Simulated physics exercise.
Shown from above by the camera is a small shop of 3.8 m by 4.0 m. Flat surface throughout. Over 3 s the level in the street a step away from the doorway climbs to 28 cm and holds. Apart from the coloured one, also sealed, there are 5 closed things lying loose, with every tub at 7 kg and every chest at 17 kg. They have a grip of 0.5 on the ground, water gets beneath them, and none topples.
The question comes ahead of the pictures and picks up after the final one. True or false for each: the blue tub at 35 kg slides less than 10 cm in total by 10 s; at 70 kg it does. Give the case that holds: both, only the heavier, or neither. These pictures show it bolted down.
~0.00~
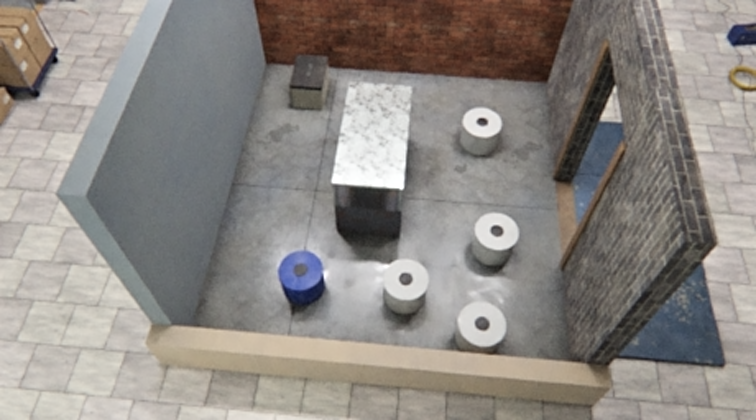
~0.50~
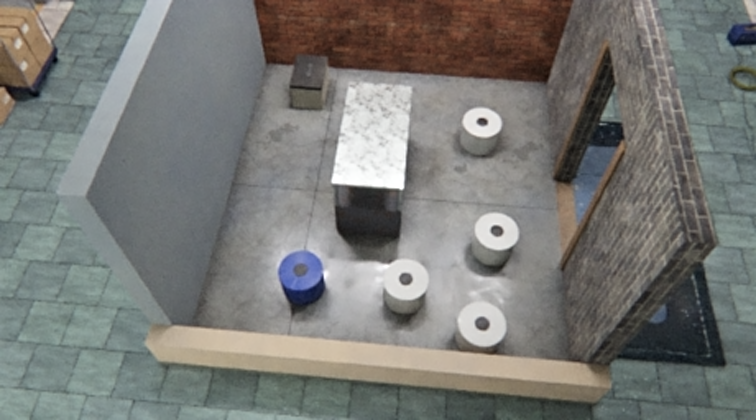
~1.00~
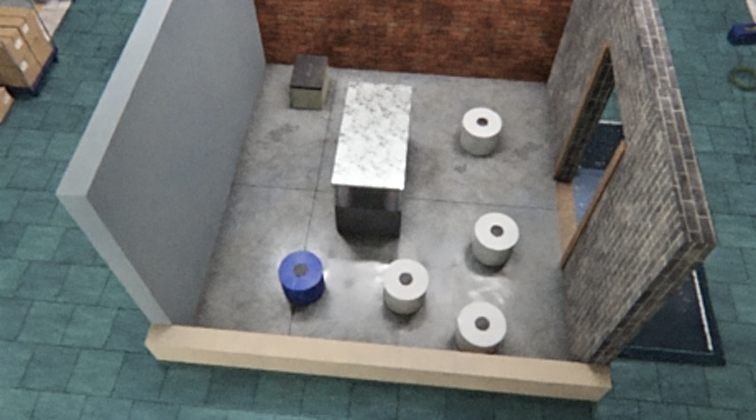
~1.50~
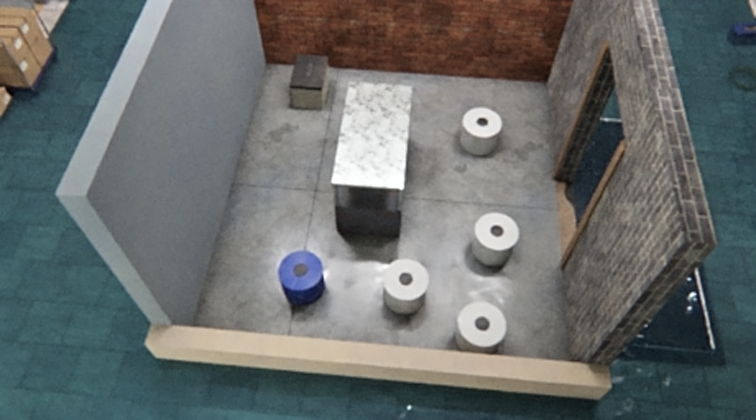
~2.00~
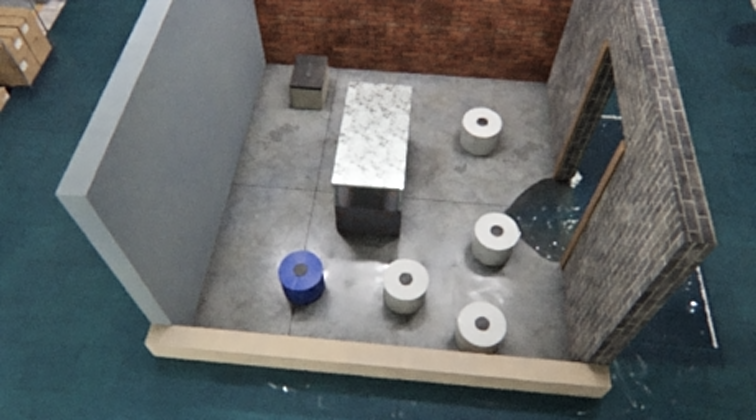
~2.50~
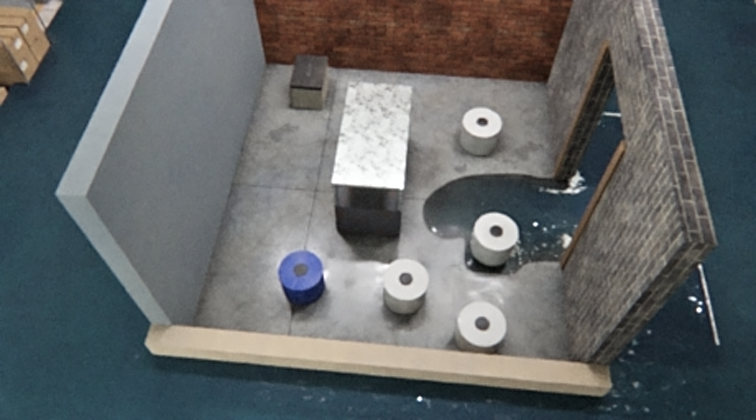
The case that holds: Both.
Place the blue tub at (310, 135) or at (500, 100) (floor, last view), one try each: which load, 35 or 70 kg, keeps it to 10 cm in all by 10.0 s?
In that order: Either load holds; either load holds.
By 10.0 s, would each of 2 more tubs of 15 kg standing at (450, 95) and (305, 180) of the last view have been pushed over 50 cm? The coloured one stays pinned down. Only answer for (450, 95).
Well, that one comes out beyond the limit.
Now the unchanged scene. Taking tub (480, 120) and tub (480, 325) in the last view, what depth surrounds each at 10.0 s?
Close to 12 and 12 centimetres.
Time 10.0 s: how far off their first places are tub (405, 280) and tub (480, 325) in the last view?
They sit 250 cm and 80 cm away, in the order given.
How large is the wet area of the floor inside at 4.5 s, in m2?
The covered patch comes to about 9.0 m2.
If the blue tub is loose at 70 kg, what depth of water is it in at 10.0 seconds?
Around 11 cm.
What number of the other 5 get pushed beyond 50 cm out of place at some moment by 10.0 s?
All told, that gives 5.
After 3.5 s the blue tub would be 0 cm from its start with 35 kg and 0 cm from its start with 70 kg; 0 cm of water round it then.
After 4.5 s the blue tub would be 0 cm from its start with 35 kg and 0 cm from its start with 70 kg; 5 cm of water round it then.
After 7.0 s the blue tub would be 0 cm from its start with 35 kg and 0 cm from its start with 70 kg; 8 cm of water round it then.
After 10.0 s the blue tub would be 0 cm from its start with 35 kg and 0 cm from its start with 70 kg; 11 cm of water round it then.
